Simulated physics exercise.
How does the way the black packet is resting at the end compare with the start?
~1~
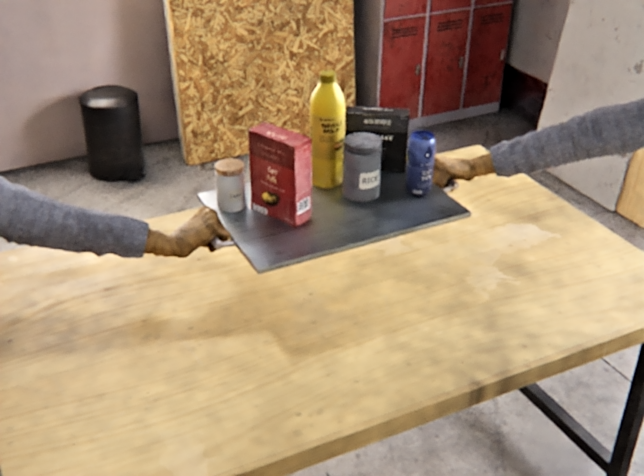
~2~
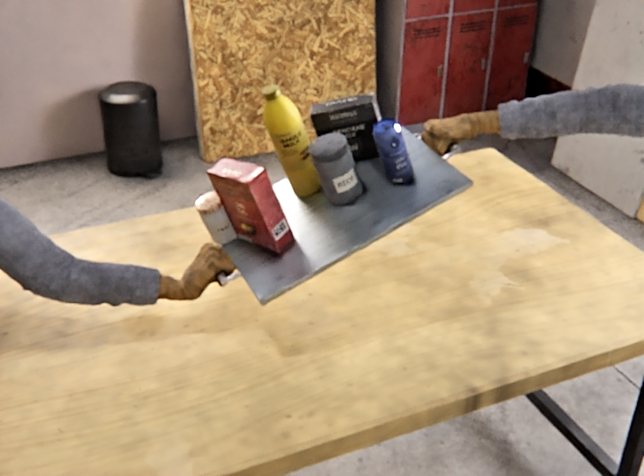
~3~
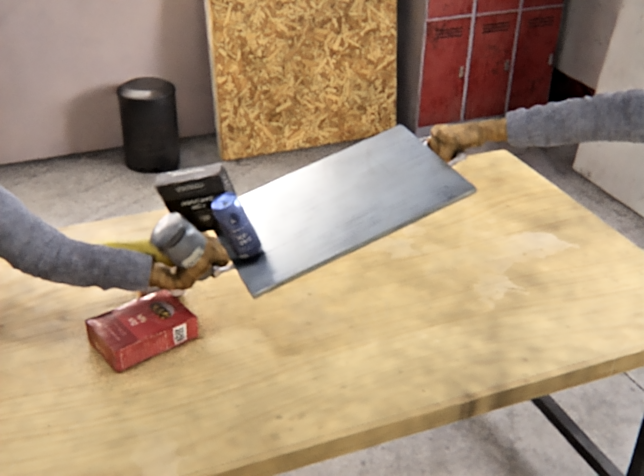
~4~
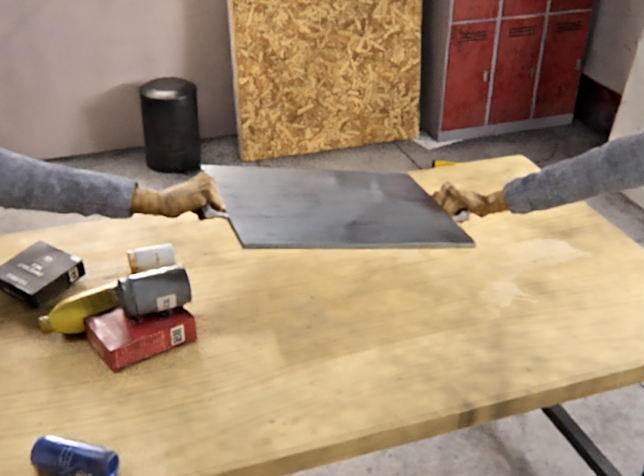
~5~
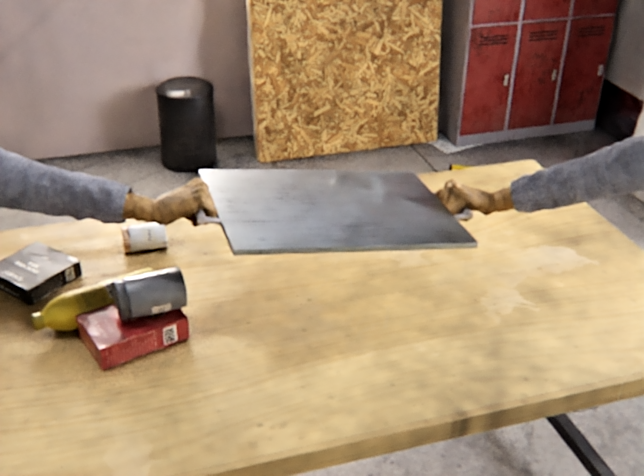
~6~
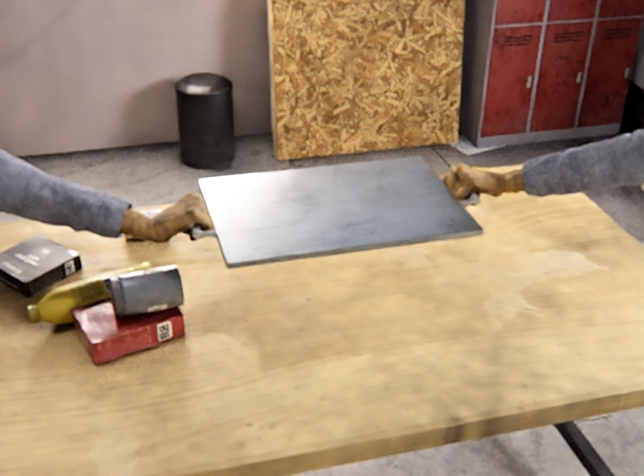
At the start the black packet stands upright on the tray, and by the end it is lying on its side on the table at the left.
Rimless tray in two gloved hands tipping down to the left, spilling its packets and containers onto the table, ending up empty.
